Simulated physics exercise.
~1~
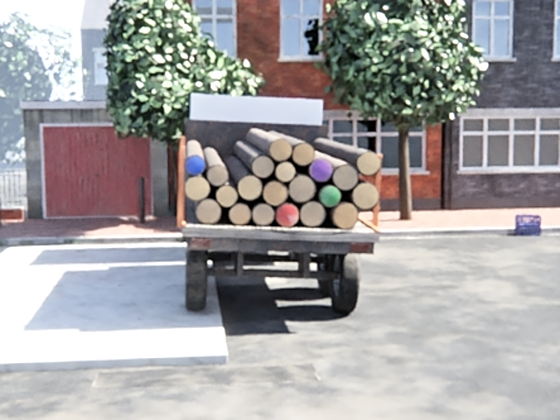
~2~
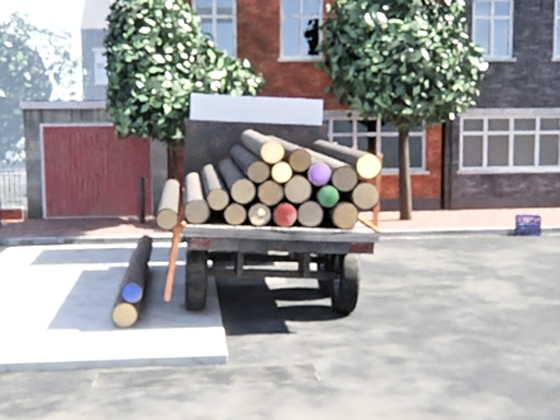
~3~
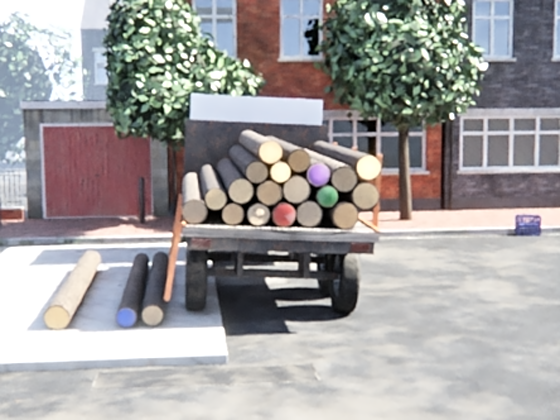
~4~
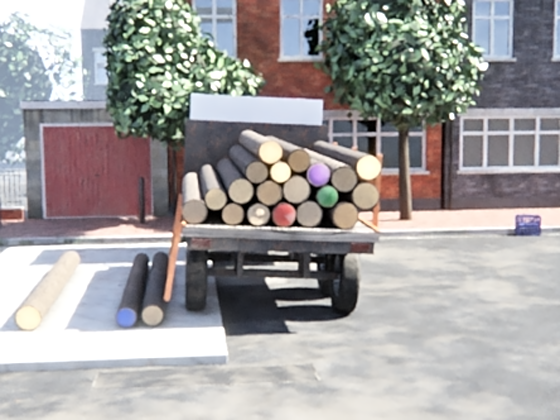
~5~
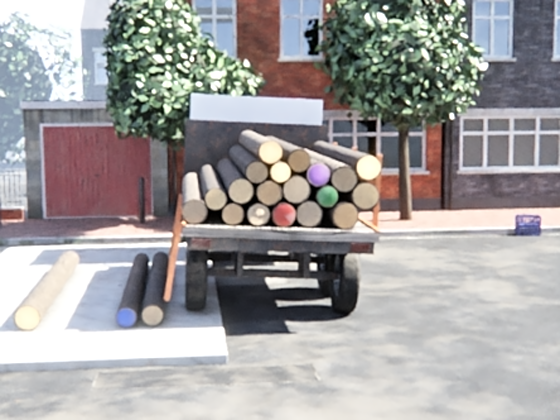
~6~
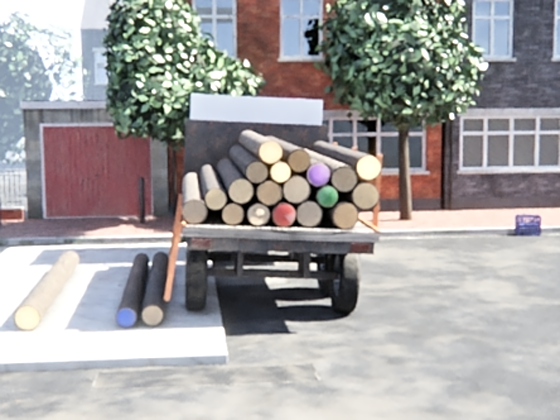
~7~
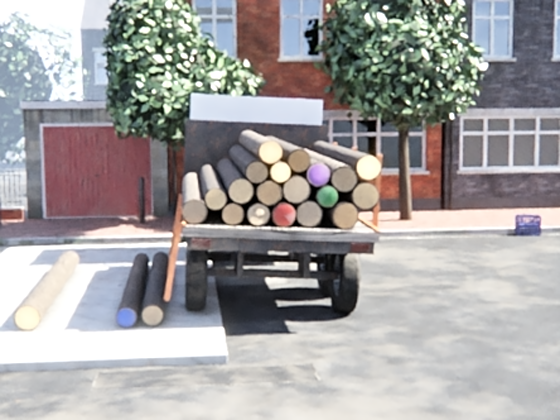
The clip opens on the back of a parked flatbed lorry stacked with timber poles, with trees and brick houses behind it. A few pole ends are coloured blue, purple, green and red. The post on the left swings down, and poles at that side spill over the edge, the blue-ended one among them. Three poles reach the ground, and one pale pole rolls a little farther left before stopping. The blue one rests beside another dark pole near the lorry, while the purple, green and red ones remain aboard in the settled stack.
